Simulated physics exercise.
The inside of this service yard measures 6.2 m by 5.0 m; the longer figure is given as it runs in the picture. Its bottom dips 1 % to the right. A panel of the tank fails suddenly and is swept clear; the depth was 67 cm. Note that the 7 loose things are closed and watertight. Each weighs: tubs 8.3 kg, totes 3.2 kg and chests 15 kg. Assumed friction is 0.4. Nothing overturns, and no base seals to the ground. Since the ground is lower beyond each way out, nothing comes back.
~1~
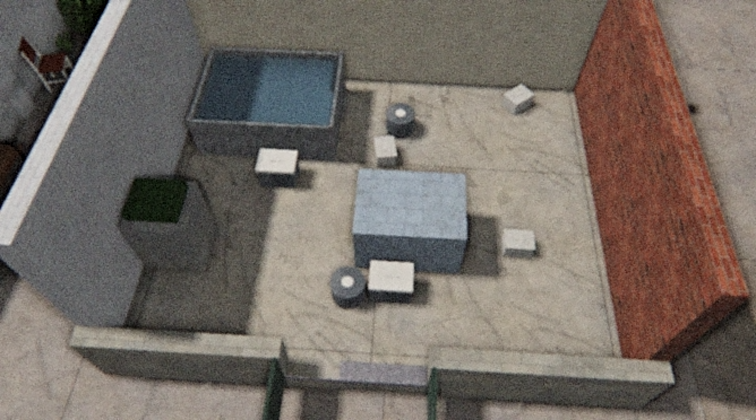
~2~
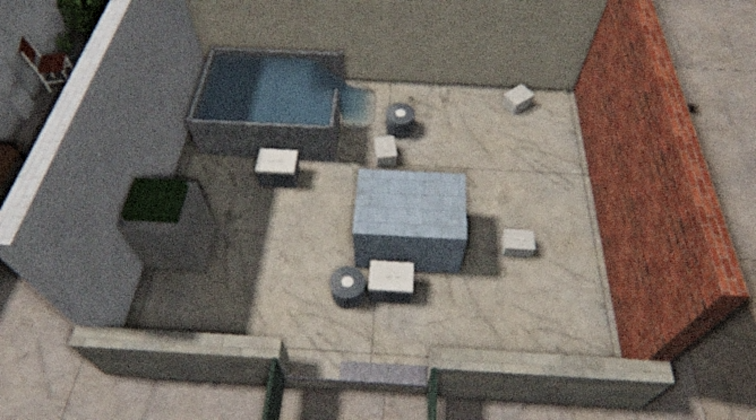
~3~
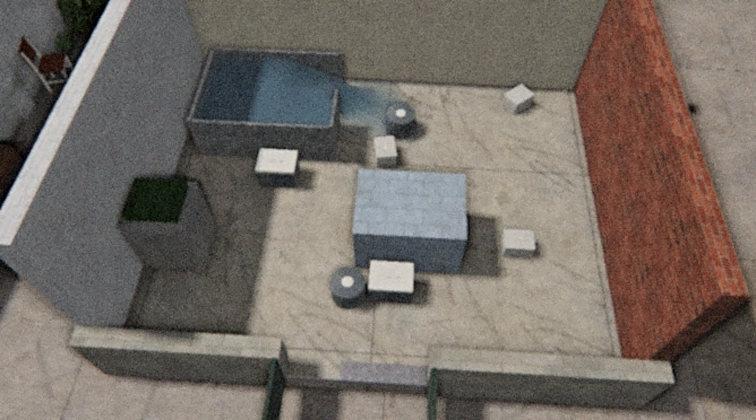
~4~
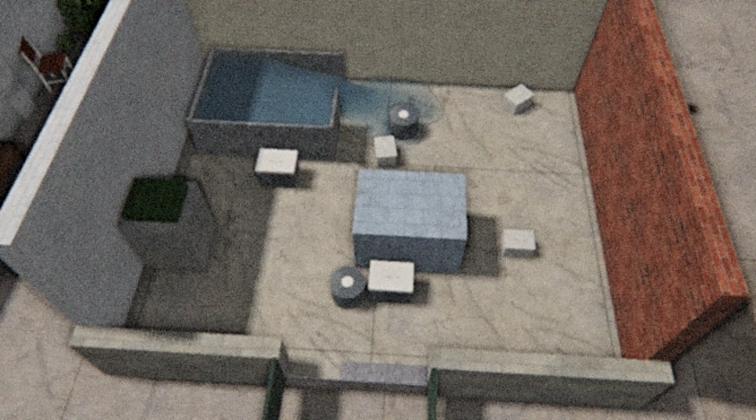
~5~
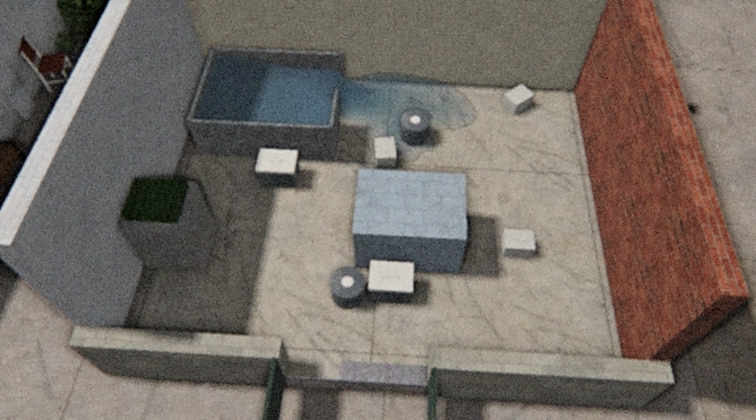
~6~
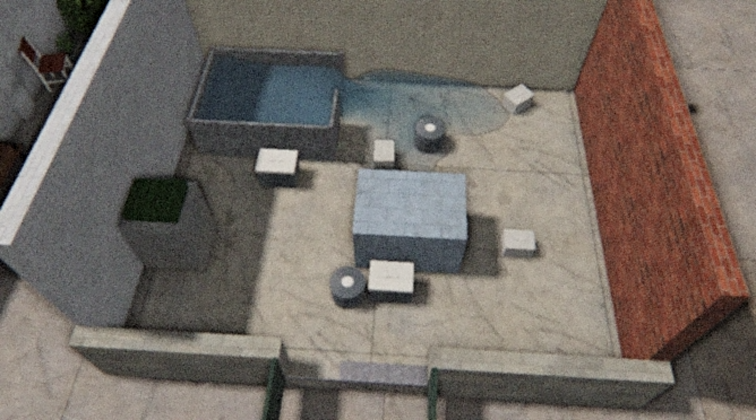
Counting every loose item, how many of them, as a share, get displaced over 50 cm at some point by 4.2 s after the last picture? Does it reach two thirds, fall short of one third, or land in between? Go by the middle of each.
It lands in between one and two thirds.
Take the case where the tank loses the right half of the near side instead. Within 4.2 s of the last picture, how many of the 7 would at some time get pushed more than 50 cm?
The answer would then be 2.
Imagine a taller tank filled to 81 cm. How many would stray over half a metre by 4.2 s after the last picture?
I count 3 of them in that case.
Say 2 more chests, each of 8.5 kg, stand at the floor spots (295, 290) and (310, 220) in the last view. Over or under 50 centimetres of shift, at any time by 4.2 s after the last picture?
Taking them in turn, the first is below the mark and the second below the mark.
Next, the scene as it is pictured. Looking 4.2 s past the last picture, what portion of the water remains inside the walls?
Roughly 100 percent.
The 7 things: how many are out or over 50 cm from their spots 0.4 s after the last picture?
Result: 1.
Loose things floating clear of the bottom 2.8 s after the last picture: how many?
Count: 1.
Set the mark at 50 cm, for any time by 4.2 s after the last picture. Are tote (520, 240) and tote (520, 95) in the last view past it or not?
In the order asked, they come out beyond the limit and beyond the limit.
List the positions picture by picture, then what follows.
In the first frame, a tub at (400, 113) rests on the ground; a tote at (385, 146), on the bottom; water covers 3.0 m2; 0 of 7 have shifted.
In the second frame, a tub at (400, 113) rests on the ground; a tote at (385, 146), on the bottom; water covers 3.5 m2; 0 of 7 have shifted.
In the third frame, a tub at (401, 113) rests on the ground; a tote at (385, 146), on the bottom; water covers 4.1 m2; 0 of 7 have shifted.
In the fourth frame, a tub at (403, 115) rests on the ground, 5 cm from its start; a tote at (385, 146) rests on the ground; water covers 4.9 m2; 1 of 7 have shifted.
In the fifth frame, a tub at (415, 120) rests on the ground, 27 cm from its start; a tote at (385, 147), on the bottom; 5.7 m2 under water; 1 of 7 have shifted.
In the sixth frame, a tub at (430, 128) rests on the ground, 54 cm from its start; a tote at (384, 150) rests on the ground, 8 cm from its start; 6.5 m2 under water; 2 of 7 have shifted.
Then, 0.4 s after the last picture 1 of 7 are over 50 cm from their spots; 0 afloat.
Then, 1.5 s after the last picture 2 of 7 are over 50 cm from their spots; 1 afloat.
Then, 2.8 s after the last picture 3 of 7 are over 50 cm from their spots; 1 afloat.
Then, 4.2 s after the last picture 3 of 7 are over 50 cm from their spots, and 3 have been at some point; 3 afloat.
